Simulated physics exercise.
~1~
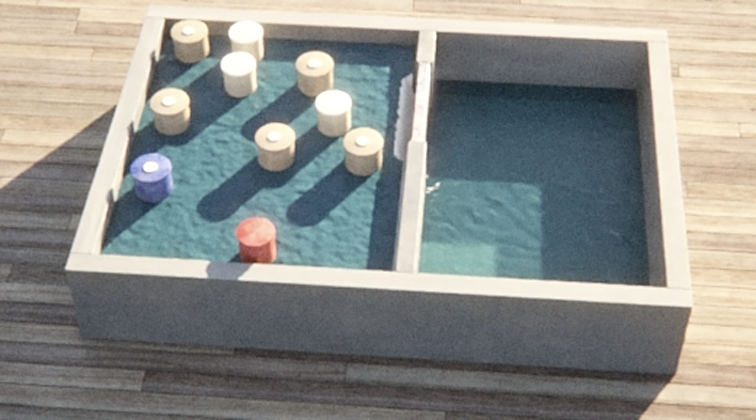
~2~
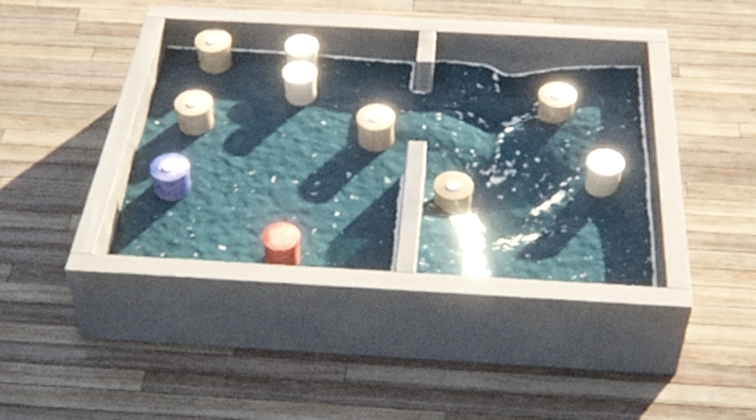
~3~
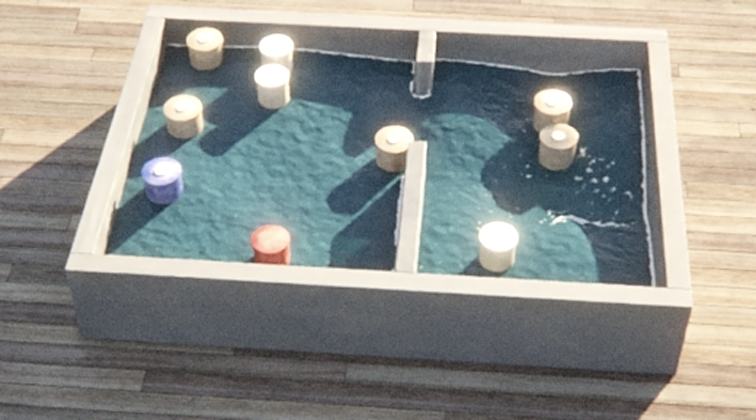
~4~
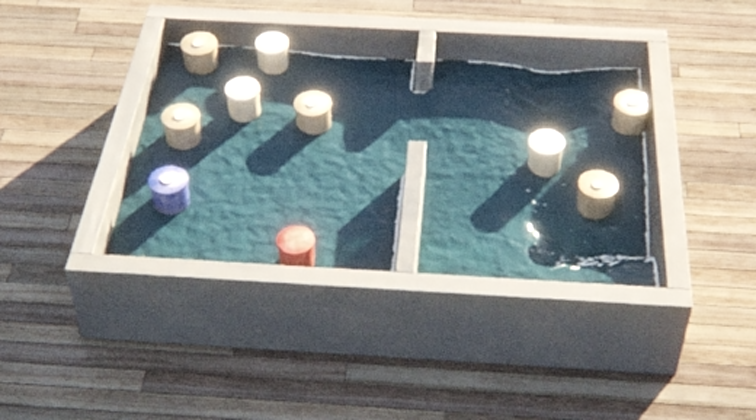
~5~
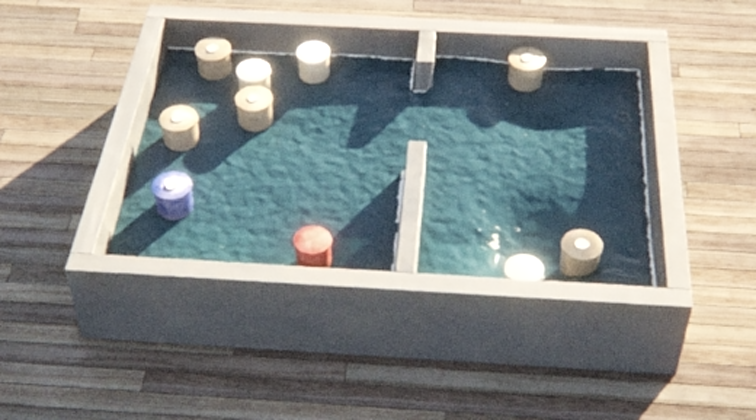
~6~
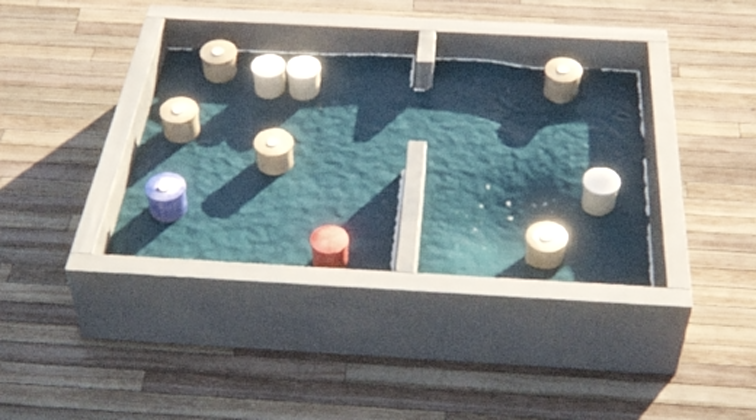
Ten small round floats, mostly tan and cream with one blue and one red, bob on dark water in the left half of a grey walled basin on wooden planks, seen from above. A gap opens in the divider, and the water turns choppy as two tan floats and a cream one sweep into the right half. These three circle and shift there, while another tan float drifts up to the opening, then swings back left. The blue one barely moves, and the red one edges right along the near wall. At the end, three float on the right, with blue, red and five others still left of the divider.
